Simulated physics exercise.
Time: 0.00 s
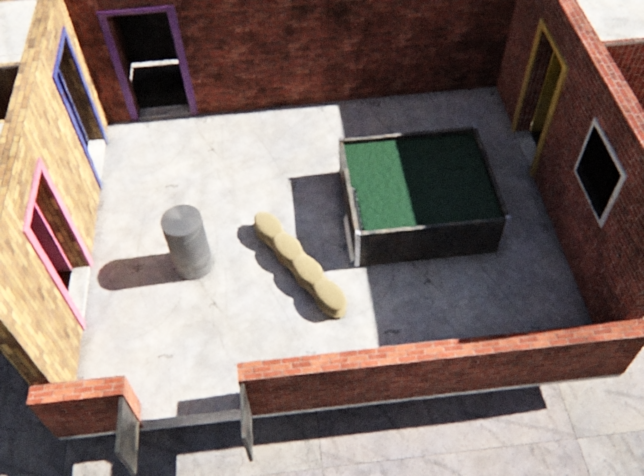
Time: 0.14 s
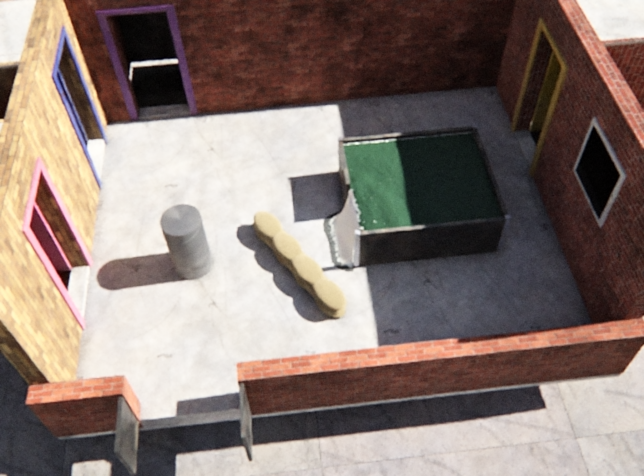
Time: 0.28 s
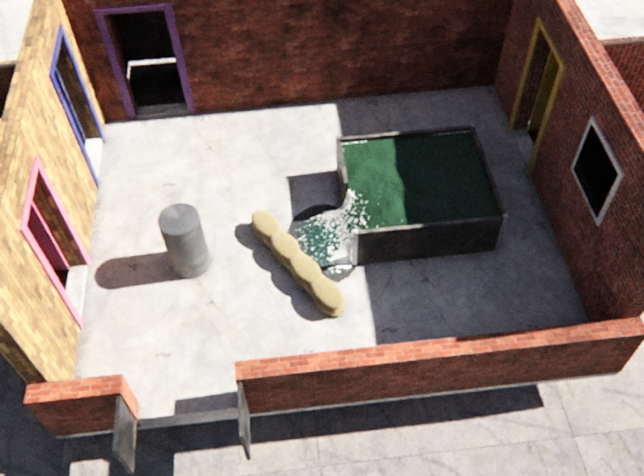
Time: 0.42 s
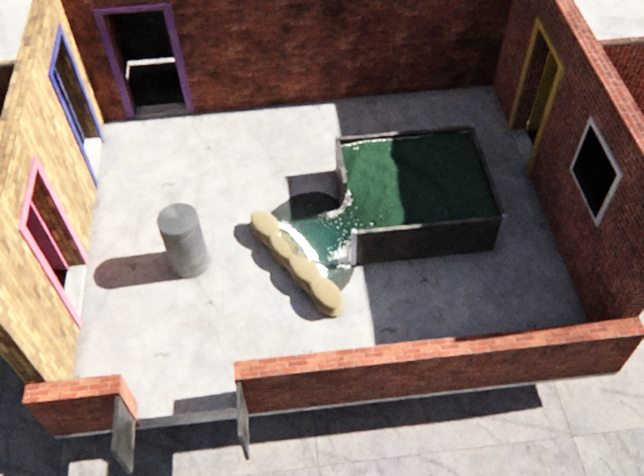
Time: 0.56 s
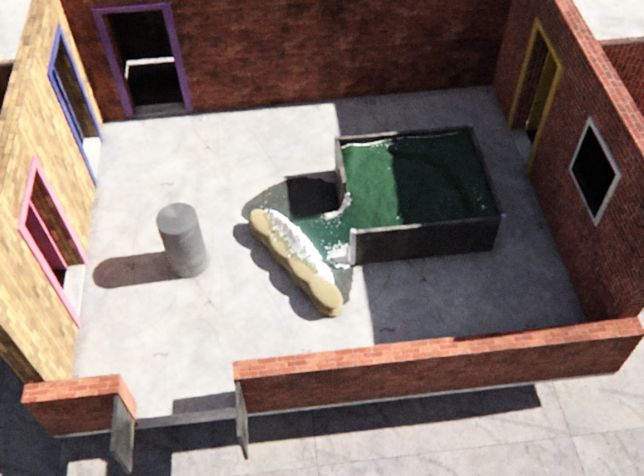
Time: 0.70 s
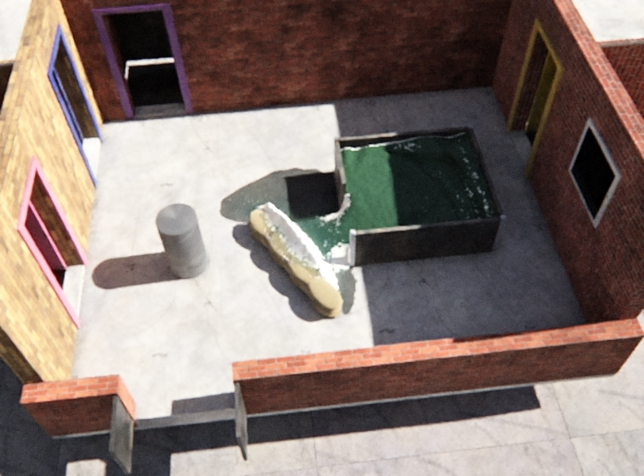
Walled back court with green water bursting through the torn left side of a tank, reaching piled sandbags and spreading along them.
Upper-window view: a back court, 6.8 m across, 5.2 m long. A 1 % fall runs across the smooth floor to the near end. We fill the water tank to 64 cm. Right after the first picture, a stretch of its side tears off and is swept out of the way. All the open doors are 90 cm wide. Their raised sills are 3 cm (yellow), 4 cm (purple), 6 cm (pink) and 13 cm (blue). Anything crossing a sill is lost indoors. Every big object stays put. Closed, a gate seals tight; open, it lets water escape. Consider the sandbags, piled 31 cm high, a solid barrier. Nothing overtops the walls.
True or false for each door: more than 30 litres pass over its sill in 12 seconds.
Per door: The yellow door: True; the purple door: True; the pink door: False; the blue door: False.
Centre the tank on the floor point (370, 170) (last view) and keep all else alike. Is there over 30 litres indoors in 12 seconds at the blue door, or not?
So the blue door tops the limit.
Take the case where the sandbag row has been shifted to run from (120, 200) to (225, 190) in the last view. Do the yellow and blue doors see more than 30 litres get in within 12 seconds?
Result: Yellow door inside the limit; blue door inside the limit.
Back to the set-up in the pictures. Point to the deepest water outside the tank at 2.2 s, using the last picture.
In the final picture, near (314, 275).
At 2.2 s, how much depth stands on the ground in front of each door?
In cm: Yellow 0, purple 10, pink 0, blue 1.
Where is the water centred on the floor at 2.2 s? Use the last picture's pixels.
The water is centred near (360, 215).
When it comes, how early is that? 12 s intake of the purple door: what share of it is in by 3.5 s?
It comes to about 30 per cent.
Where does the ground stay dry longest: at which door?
It would be the yellow one.
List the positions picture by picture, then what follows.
In the first frame, still water, 64 cm deep, in the water tank at (420, 181).
In the second frame, water pours out at (354, 227) and has run 0.5 m, to (335, 217); typically 9 cm deep outside, 64 cm at the water tank's back.
In the third frame, the front is at (297, 223), 0.9 m from the gap at (352, 229); 0.8 m2 of floor is under water; 64 cm left at the back of the water tank.
In the fourth frame, water pours out at (351, 230) and has run 1.2 m, to (272, 222); typically 11 cm deep outside, 64 cm at the water tank's back.
In the fifth frame, water pours out at (350, 229) and has run 1.6 m, to (250, 208); typically 8 cm deep outside, 63 cm at the water tank's back.
In the sixth frame, water pours out at (350, 229) and has run 2.0 m, to (230, 202); typically 6 cm deep outside, 56 cm at the water tank's back.
After 1.4 s water covers 25 % of the floor and is deepest (50 cm) near (314, 275); yellow door not reached, purple door not reached, pink door not reached, blue door not reached.
After 2.2 s water covers 55 % of the floor and is deepest (42 cm) near (314, 275); yellow door not reached, purple door 10 cm at the sill, 1 L in, pink door not reached, blue door 1 cm at the sill, 0 L in.
After 3.5 s water covers 65 % of the floor and is deepest (31 cm) near (314, 275); yellow door not reached, purple door 8 cm at the sill, 26 L in, pink door not reached, blue door 14 cm at the sill, 0 L in.
After 7.0 s water covers 90 % of the floor and is deepest (16 cm) near (314, 275); yellow door 9 cm at the sill, 23 L in, purple door 7 cm at the sill, 73 L in, pink door 4 cm at the sill, 0 L in, blue door 9 cm at the sill, 2 L in.
After 12.0 s water covers 95 % of the floor and is deepest (10 cm) near (314, 275); yellow door 7 cm at the sill, 96 L in, purple door 5 cm at the sill, 92 L in, pink door 3 cm at the sill, 0 L in, blue door 5 cm at the sill, 2 L in.
